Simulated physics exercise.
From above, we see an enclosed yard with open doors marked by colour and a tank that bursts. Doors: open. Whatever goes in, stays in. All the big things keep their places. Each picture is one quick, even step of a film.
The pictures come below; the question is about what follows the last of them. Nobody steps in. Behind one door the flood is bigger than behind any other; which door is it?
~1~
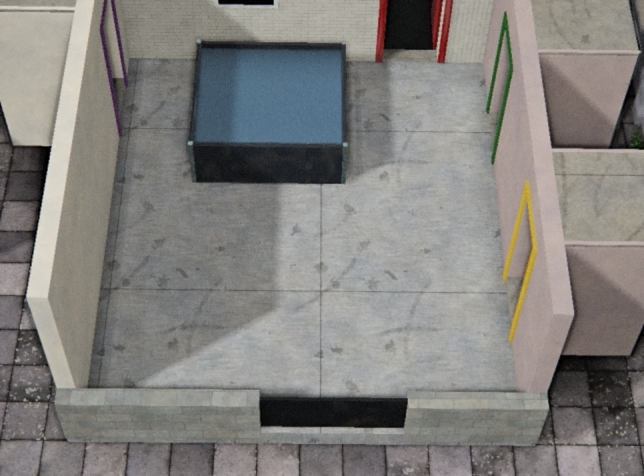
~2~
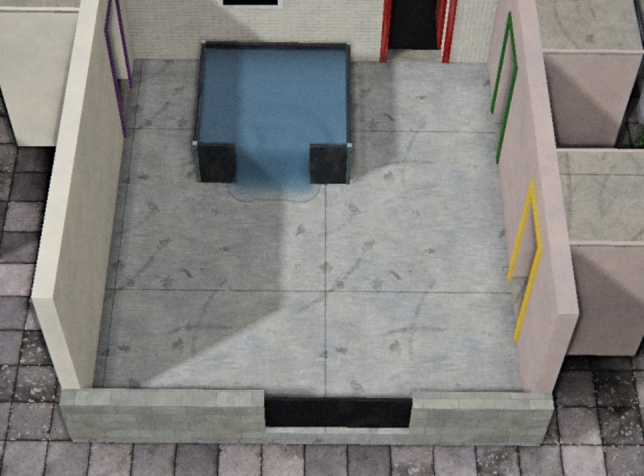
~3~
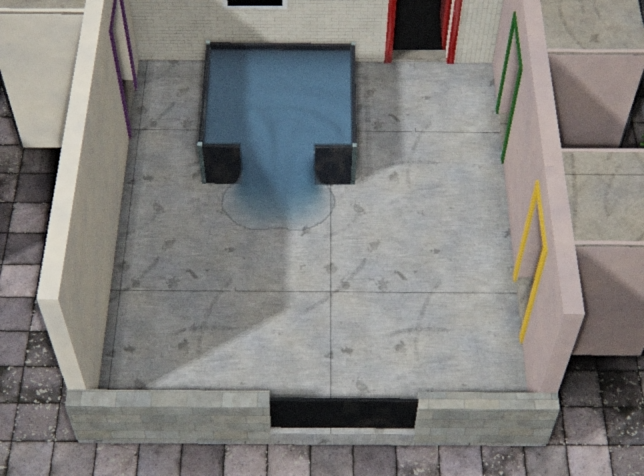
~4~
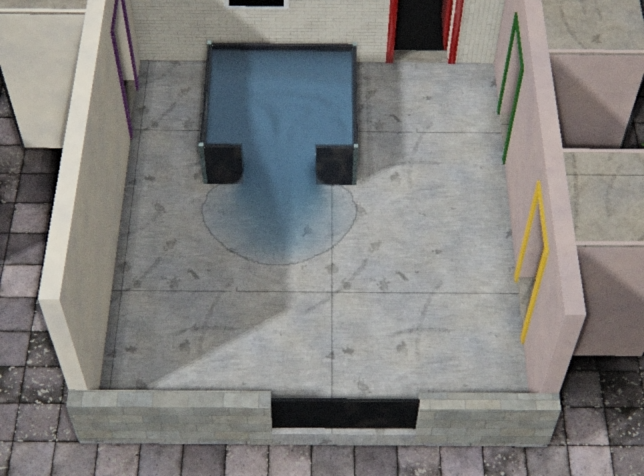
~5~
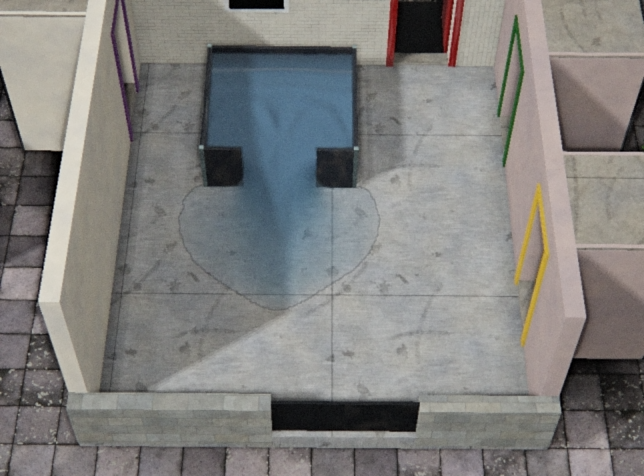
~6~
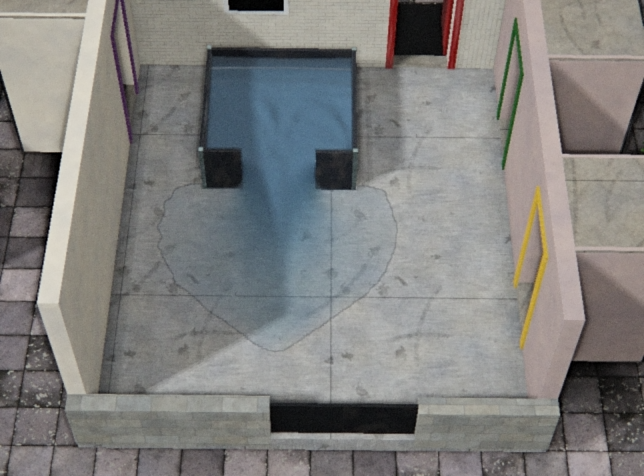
It is the red door.
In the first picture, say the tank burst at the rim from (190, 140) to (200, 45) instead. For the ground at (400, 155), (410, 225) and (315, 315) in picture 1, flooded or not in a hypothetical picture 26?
Point by point, in the order asked: Bare, bare, waterlogged.
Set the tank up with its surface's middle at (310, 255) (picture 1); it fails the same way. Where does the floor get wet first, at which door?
That would be the one in yellow.
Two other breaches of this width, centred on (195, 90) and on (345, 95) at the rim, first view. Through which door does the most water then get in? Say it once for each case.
The purple one, then the green one.
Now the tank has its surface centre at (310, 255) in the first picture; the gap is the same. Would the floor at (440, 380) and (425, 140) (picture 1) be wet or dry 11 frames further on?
Point one soaked, point two left dry.
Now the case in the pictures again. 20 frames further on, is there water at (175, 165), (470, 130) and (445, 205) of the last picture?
Taking them in turn: Not wetted, not wetted, not wetted.
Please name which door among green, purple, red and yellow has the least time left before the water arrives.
The yellow door.
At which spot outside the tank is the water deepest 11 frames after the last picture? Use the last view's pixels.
That spot is close to (96, 420).
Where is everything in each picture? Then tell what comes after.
The first picture shows the water tank at (270, 96) is whole and still.
In the second picture, the front is at (313, 191), out from the gap at (273, 170).
In the third picture, the front is at (314, 221), out from the gap at (278, 171).
In the fourth picture, water pours out at (280, 172) and has run to (299, 258).
In the fifth picture, the front is at (277, 305), out from the gap at (280, 175).
In the sixth picture, water pours out at (279, 175) and has run to (283, 344).
A moment on, water covers 45 % of the floor; purple door not reached, yellow door not reached, red door not reached, green door not reached.
Next, water covers 55 % of the floor; purple door not reached, yellow door not reached, red door not reached, green door not reached.
Then, water covers 55 % of the floor; purple door not reached, yellow door wet at the sill, nothing in, red door not reached, green door not reached.
Later, water covers 95 % of the floor; purple door wet at the sill, nothing in, yellow door a trickle in, red door wet at the sill, nothing in, green door wet at the sill, nothing in.
In the end, water covers 100 % of the floor; purple door wet at the sill, nothing in, yellow door a trickle in, red door a lot in, green door wet at the sill, nothing in; the red door has let in the most.
